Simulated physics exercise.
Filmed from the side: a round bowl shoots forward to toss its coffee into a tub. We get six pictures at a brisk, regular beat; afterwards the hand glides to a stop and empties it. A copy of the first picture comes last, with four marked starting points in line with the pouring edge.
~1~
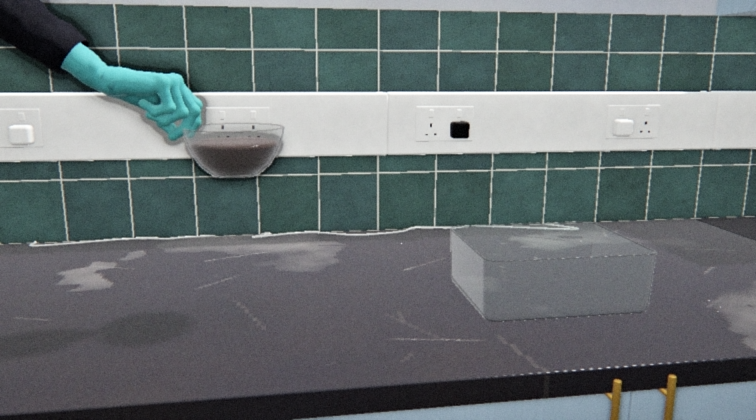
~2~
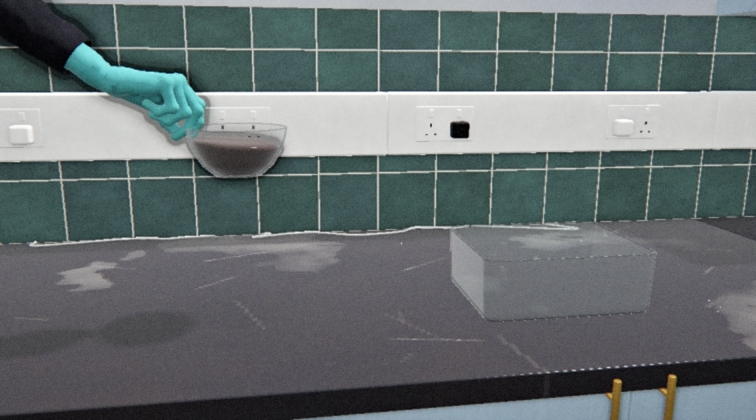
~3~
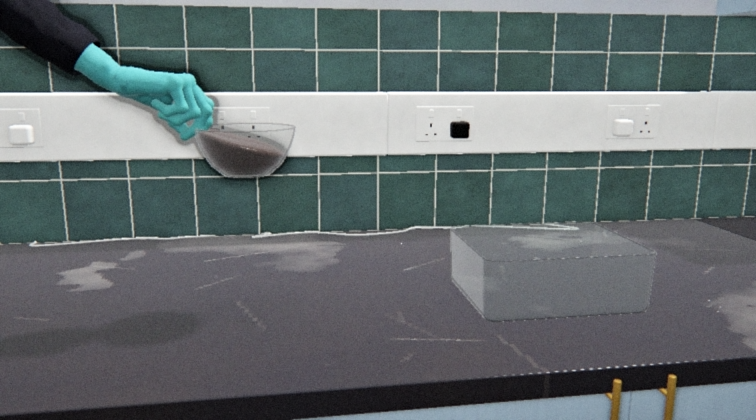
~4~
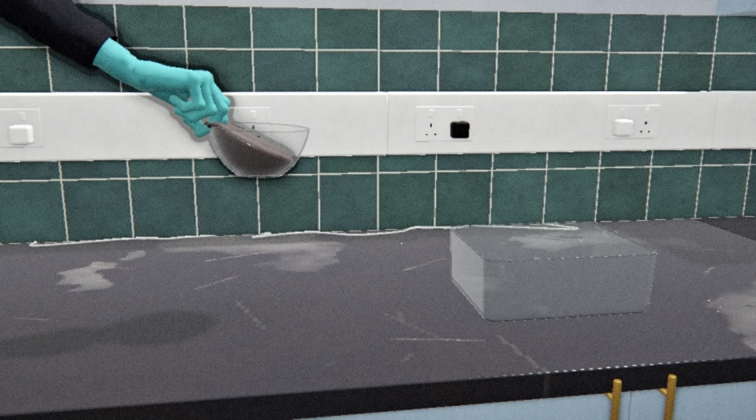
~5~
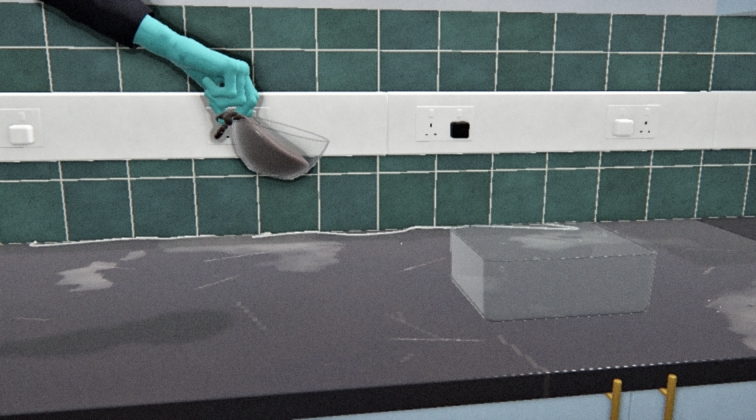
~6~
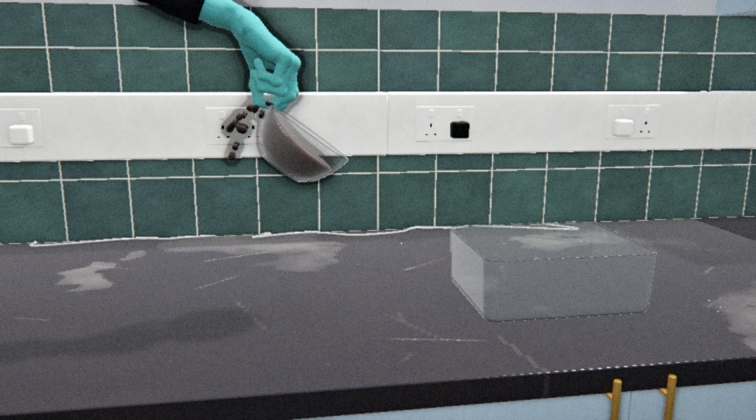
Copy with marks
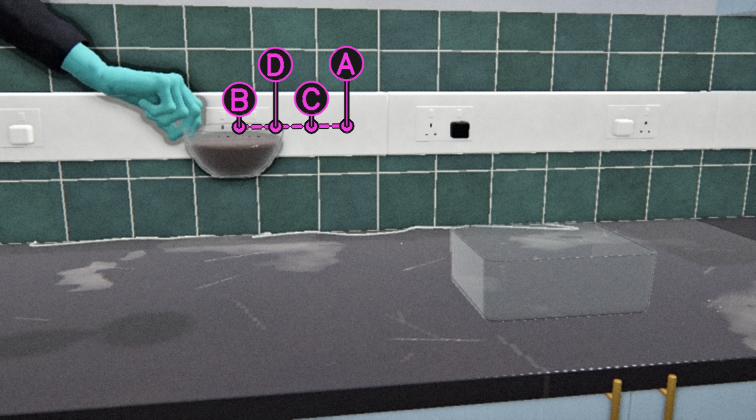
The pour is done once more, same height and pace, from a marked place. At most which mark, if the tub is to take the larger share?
Take C.
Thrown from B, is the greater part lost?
Yes, that goes wrong.
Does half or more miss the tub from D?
Yes.
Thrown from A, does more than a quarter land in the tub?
Yes.
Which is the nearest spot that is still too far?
Spot D.
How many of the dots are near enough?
Two.
On the marked copy, A at (346, 125); B at (239, 127); C at (311, 126); D at (275, 126).
If A is chosen, about 63 % lands in the tub, 9 % falls short and 28 % goes beside or beyond.
If B is chosen, about 0 % lands in the tub, 94 % falls short and 6 % goes beside or beyond.
If C is chosen, about 74 % lands in the tub, 11 % falls short and 15 % goes beside or beyond.
If D is chosen, about 3 % lands in the tub, 94 % falls short and 3 % goes beside or beyond.
